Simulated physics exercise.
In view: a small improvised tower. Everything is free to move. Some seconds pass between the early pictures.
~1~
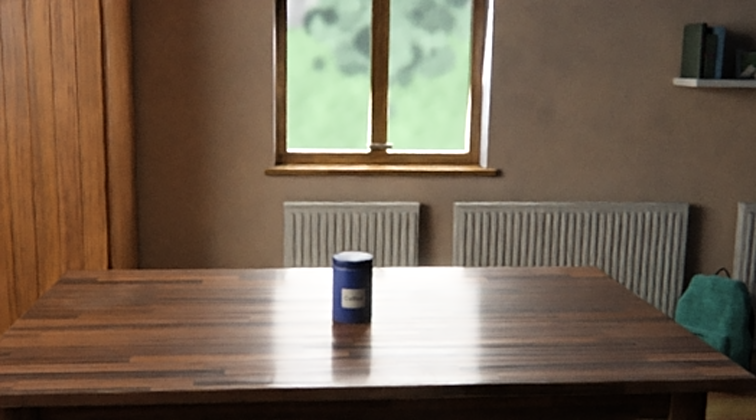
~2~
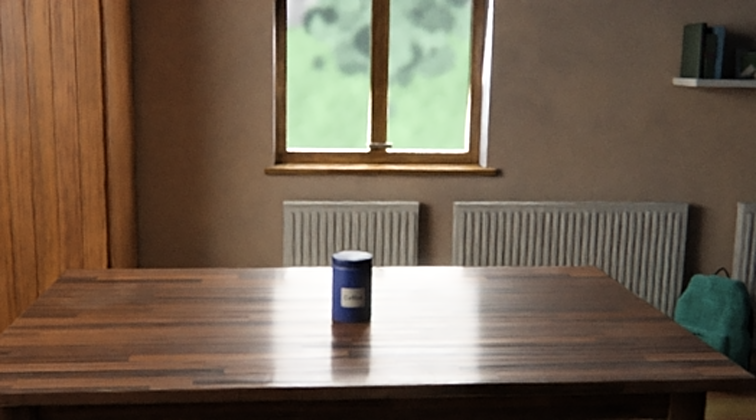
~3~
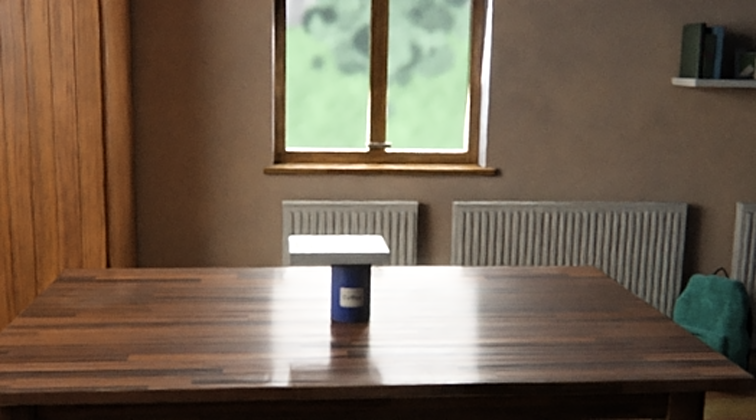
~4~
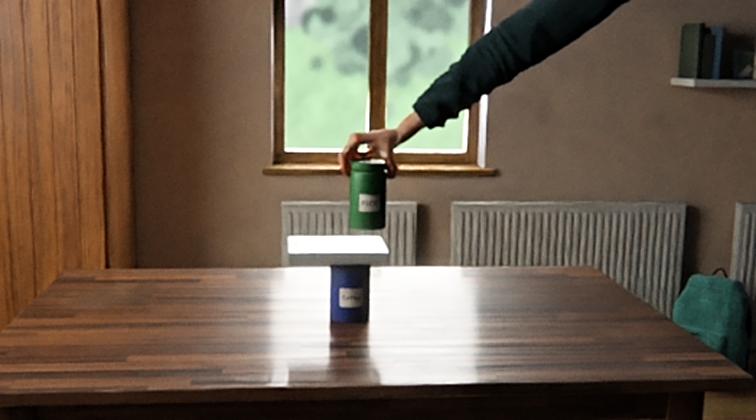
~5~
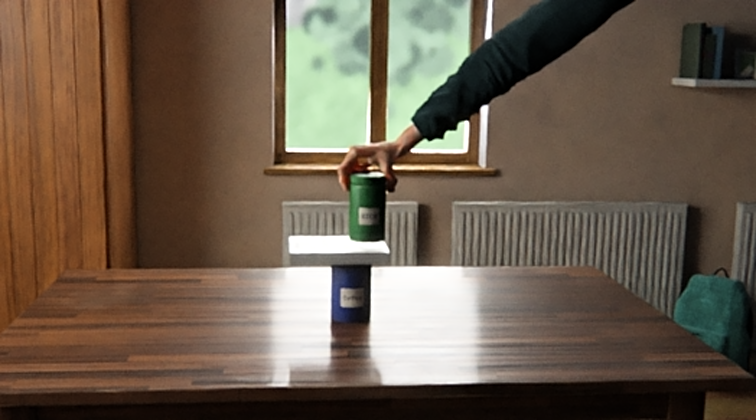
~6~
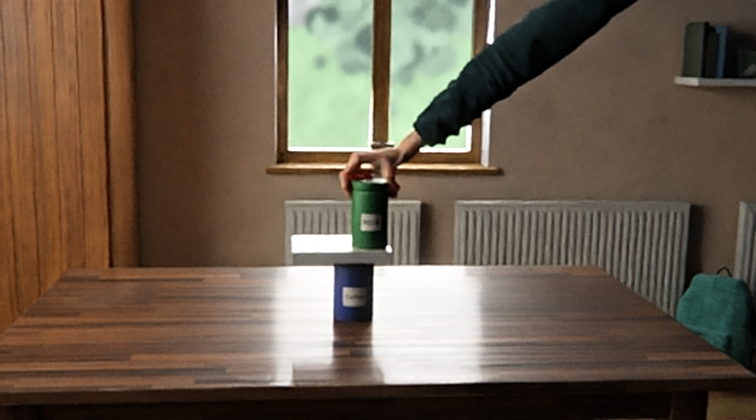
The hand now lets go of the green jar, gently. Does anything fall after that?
Here the stack stays up.
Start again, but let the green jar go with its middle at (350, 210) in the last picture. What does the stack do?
Then it stays up.
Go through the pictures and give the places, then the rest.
In the first frame, the last thing is not in view yet; blue jar (353, 287).
In the second frame, the last thing is not in view yet; blue jar (352, 286).
In the third frame, the last thing is not in view yet; blue jar (351, 286).
In the fourth frame, coming down; green jar (368, 194); blue jar (350, 287).
In the fifth frame, coming down; green jar (368, 207); blue jar (351, 287).
In the sixth frame, in place under the hand; green jar (370, 214); blue jar (354, 286).
Then, 0.50 s later than the last frame, all is still.
Then, 1.10 s later than the last frame, green jar resting near (370, 214).
When it is over, all 3 as before. End places, in pixels of the last picture, green jar near (370, 214). The stack keeps its balance.
